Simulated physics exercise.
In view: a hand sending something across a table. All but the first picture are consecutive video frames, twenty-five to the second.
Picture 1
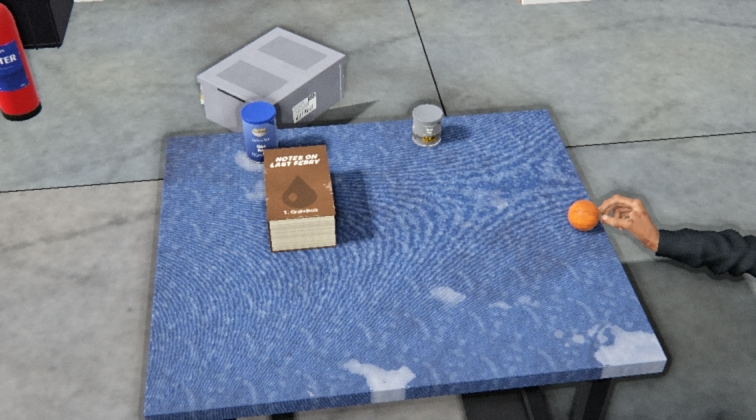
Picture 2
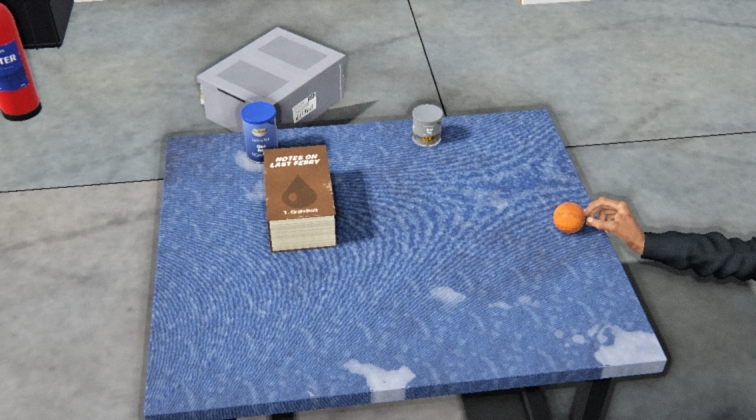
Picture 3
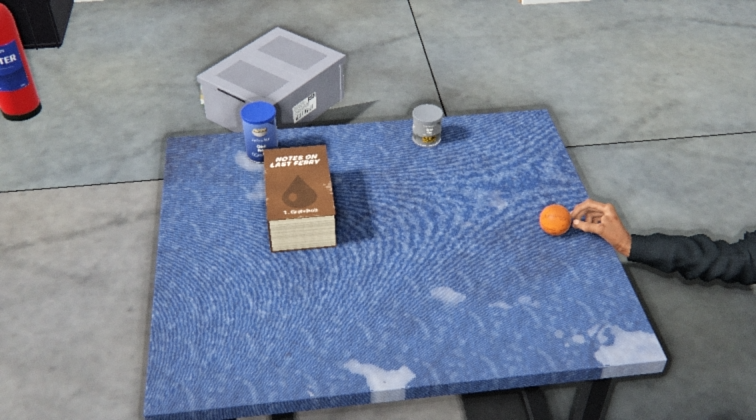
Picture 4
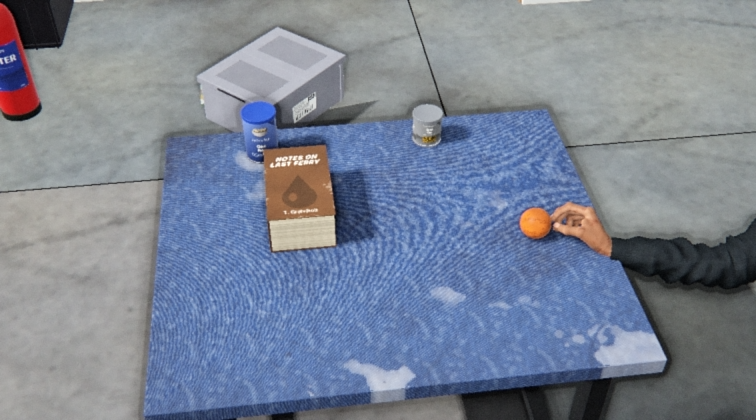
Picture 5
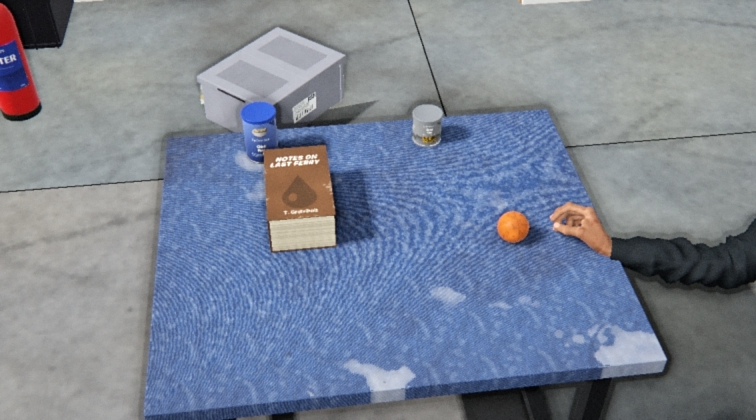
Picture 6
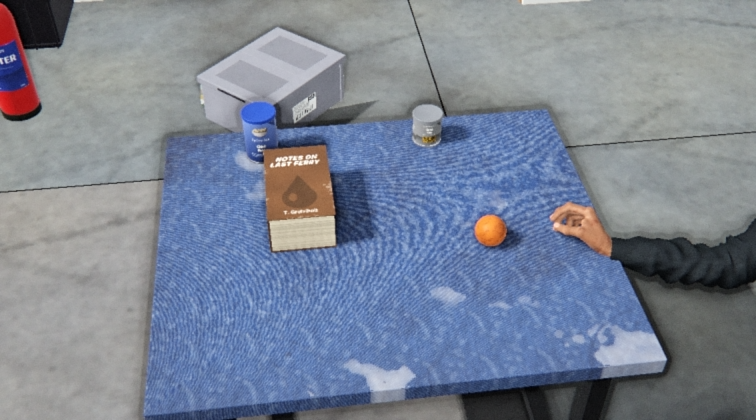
On a blue tabletop holding a thick brown book, a blue container and a small grey tin, a hand at the right edge pushes an orange ball leftward. The hand then stays back with fingers slightly curled as the ball rolls on alone, moving farther left across the surface.
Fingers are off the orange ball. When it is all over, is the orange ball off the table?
The orange ball falls off the table.
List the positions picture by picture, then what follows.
In the first picture, under the hand; orange ball (584, 216).
In the second picture, under the hand; orange ball (569, 218).
In the third picture, under the hand; orange ball (555, 220).
In the fourth picture, orange ball (536, 223).
In the fifth picture, orange ball (513, 227) displaced about its own width.
In the sixth picture, orange ball (491, 231) displaced about its own width.
Then, 0.30 s past the last view, orange ball displaced well along near (323, 258).
Then, 0.60 s past the last view, orange ball displaced well along near (161, 285).
Then, 1.00 s past the last view, orange ball now off the table.
Finally, off the table, orange ball.
